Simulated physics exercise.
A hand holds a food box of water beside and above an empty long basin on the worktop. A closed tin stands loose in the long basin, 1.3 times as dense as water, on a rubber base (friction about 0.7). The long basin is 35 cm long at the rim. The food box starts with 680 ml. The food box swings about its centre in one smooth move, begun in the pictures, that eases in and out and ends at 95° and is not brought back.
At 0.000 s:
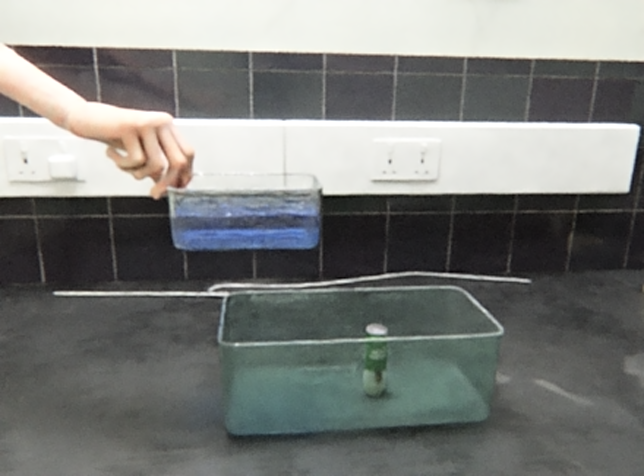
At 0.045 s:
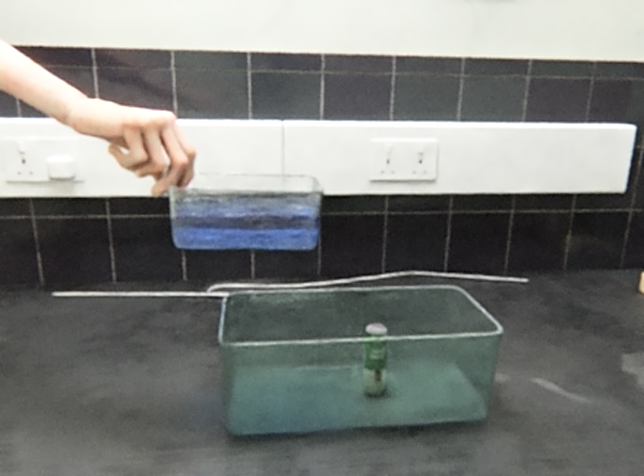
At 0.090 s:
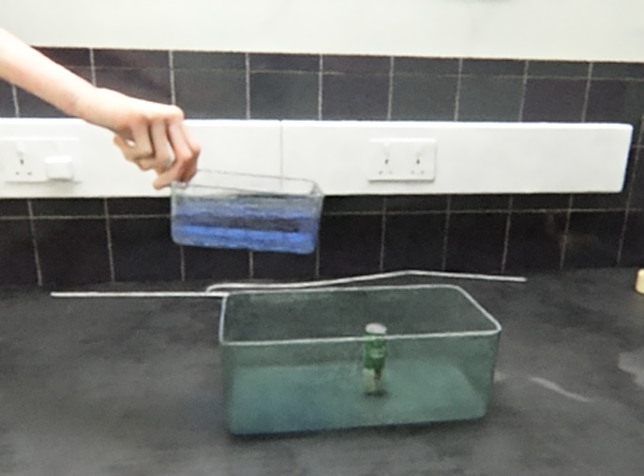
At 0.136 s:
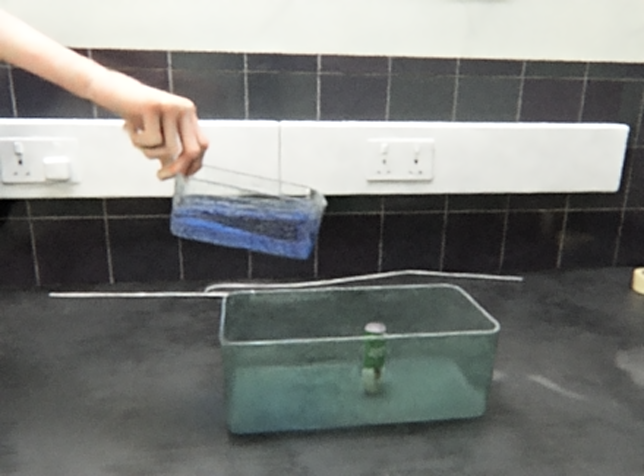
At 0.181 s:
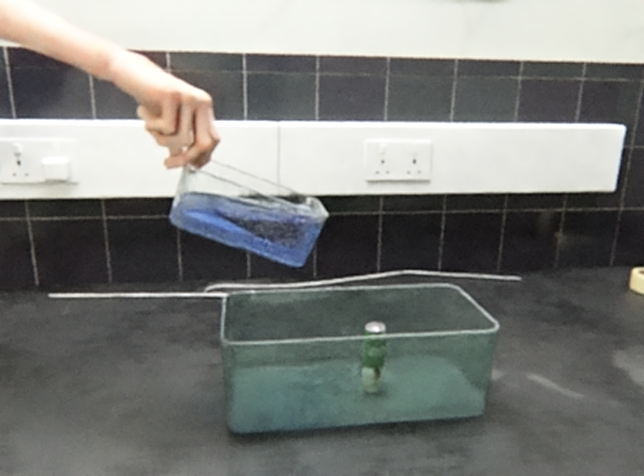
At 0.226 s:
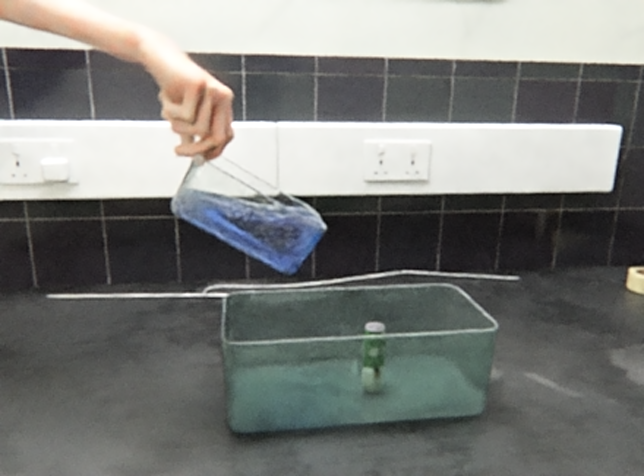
A hand held a clear food box of blue water above a long greenish basin with a small green tin standing inside, then smoothly tilted the box further and further, its right end dipping lower.
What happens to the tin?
It topples.
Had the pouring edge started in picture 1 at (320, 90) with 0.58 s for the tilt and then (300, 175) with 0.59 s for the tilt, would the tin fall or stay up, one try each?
First it keeps standing; then it remains upright.
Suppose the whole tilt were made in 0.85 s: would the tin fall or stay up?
Then it remains upright.
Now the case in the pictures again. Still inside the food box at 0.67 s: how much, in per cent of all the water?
About 4 per cent.
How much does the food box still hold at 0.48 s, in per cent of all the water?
Near 20 in a hundred.
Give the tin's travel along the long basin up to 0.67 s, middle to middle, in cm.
Some 2 cm.
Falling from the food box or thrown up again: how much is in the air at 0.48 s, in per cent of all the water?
About 48 per cent.
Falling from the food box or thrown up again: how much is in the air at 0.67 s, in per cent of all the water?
Near 3 in a hundred.
By 0.48 s the tilt is 88° and 20 per cent is still to pour; the tin stands where it began.
By 0.67 s the tilt is 95° and 4 per cent is still to pour; the tin leans 9°.
By 0.87 s the tilt is 95° and 2 per cent is still to pour; the tin stands 1 cm from where it began.
By 1.08 s the tilt is 95° and 0 per cent is still to pour; the tin leans 15°.
At rest the tin lies on its side.
